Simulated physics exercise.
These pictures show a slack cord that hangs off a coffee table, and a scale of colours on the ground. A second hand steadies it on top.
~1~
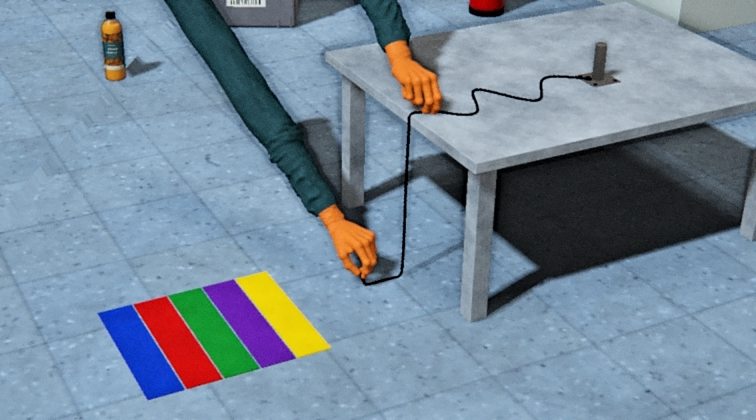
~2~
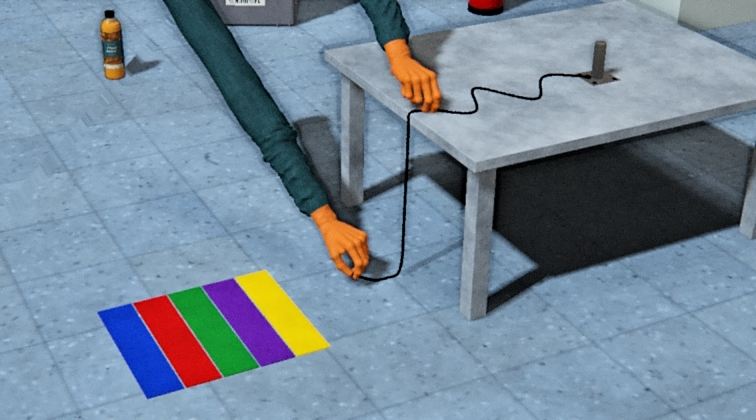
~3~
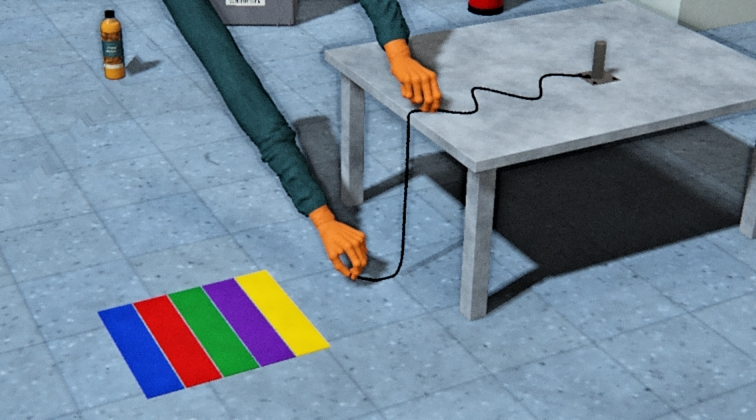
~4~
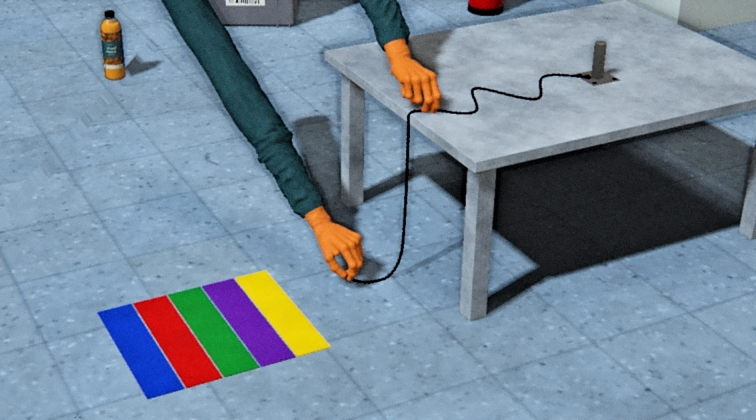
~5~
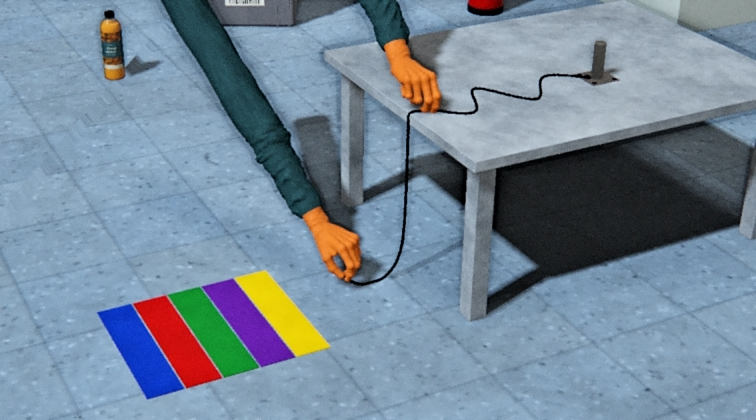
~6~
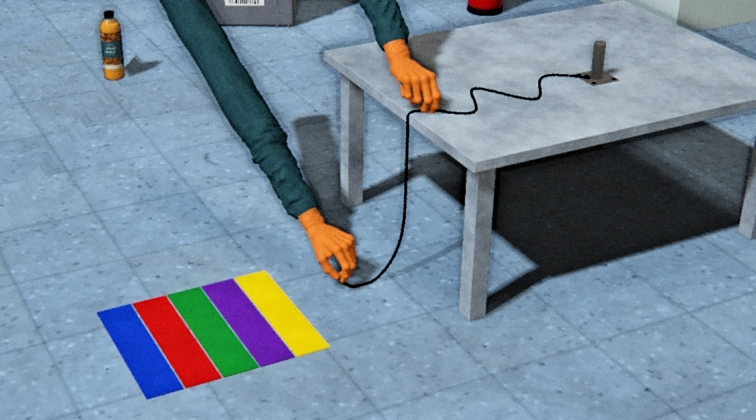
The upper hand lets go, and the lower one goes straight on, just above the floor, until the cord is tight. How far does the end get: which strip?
It halts on the blue strip.
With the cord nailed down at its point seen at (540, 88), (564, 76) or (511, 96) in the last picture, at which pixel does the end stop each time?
About (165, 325), (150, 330) and (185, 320).
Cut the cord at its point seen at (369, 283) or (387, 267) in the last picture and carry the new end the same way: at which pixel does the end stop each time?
About (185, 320) and (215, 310).
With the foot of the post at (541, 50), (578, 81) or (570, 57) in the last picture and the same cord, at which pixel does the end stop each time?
Try by try, around (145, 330), (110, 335) and (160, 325).
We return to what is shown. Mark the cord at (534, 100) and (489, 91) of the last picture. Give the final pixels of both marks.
About (496, 97), and the other about (454, 105).
A little later, end near (205, 313); over green.
Next, end near (163, 324); over red.
When it is tight, end near (137, 331); over blue. Over blue.
